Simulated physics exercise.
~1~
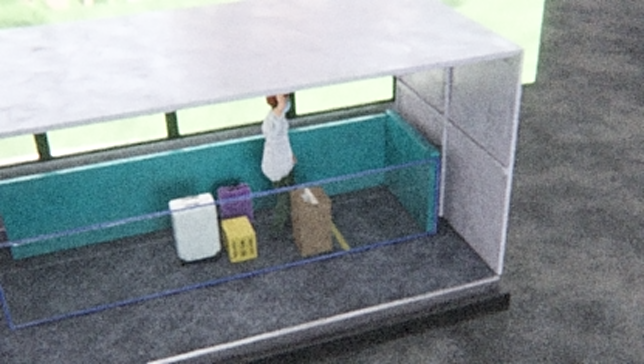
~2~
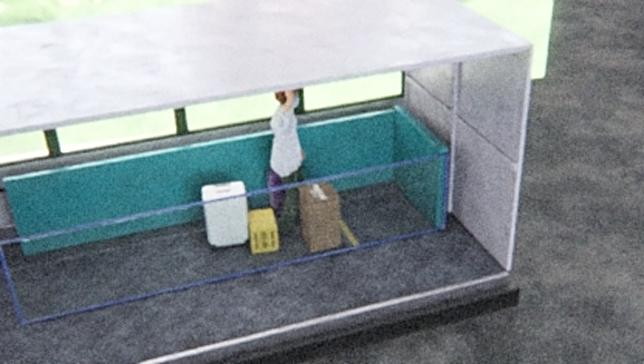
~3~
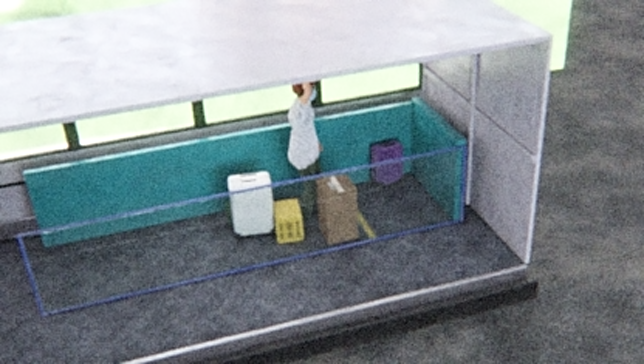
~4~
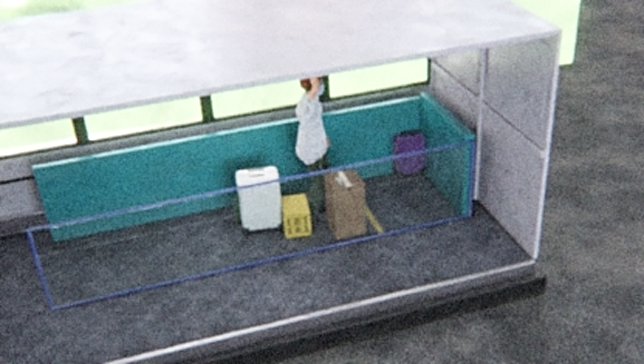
A small purple wheeled case rolls across the grey floor of a cutaway tram bay, seen from above at an angle, with low teal walls and a thin blue outline. It starts behind a big white case and a yellow crate, while a passenger in a white top stands near a tall brown bag with an arm raised. The purple case passes behind the passenger's legs as the white case and crate shift slightly right. It carries on past the yellow line and ends upright near the right-hand wall, while the white case, crate and brown bag remain short of the line.
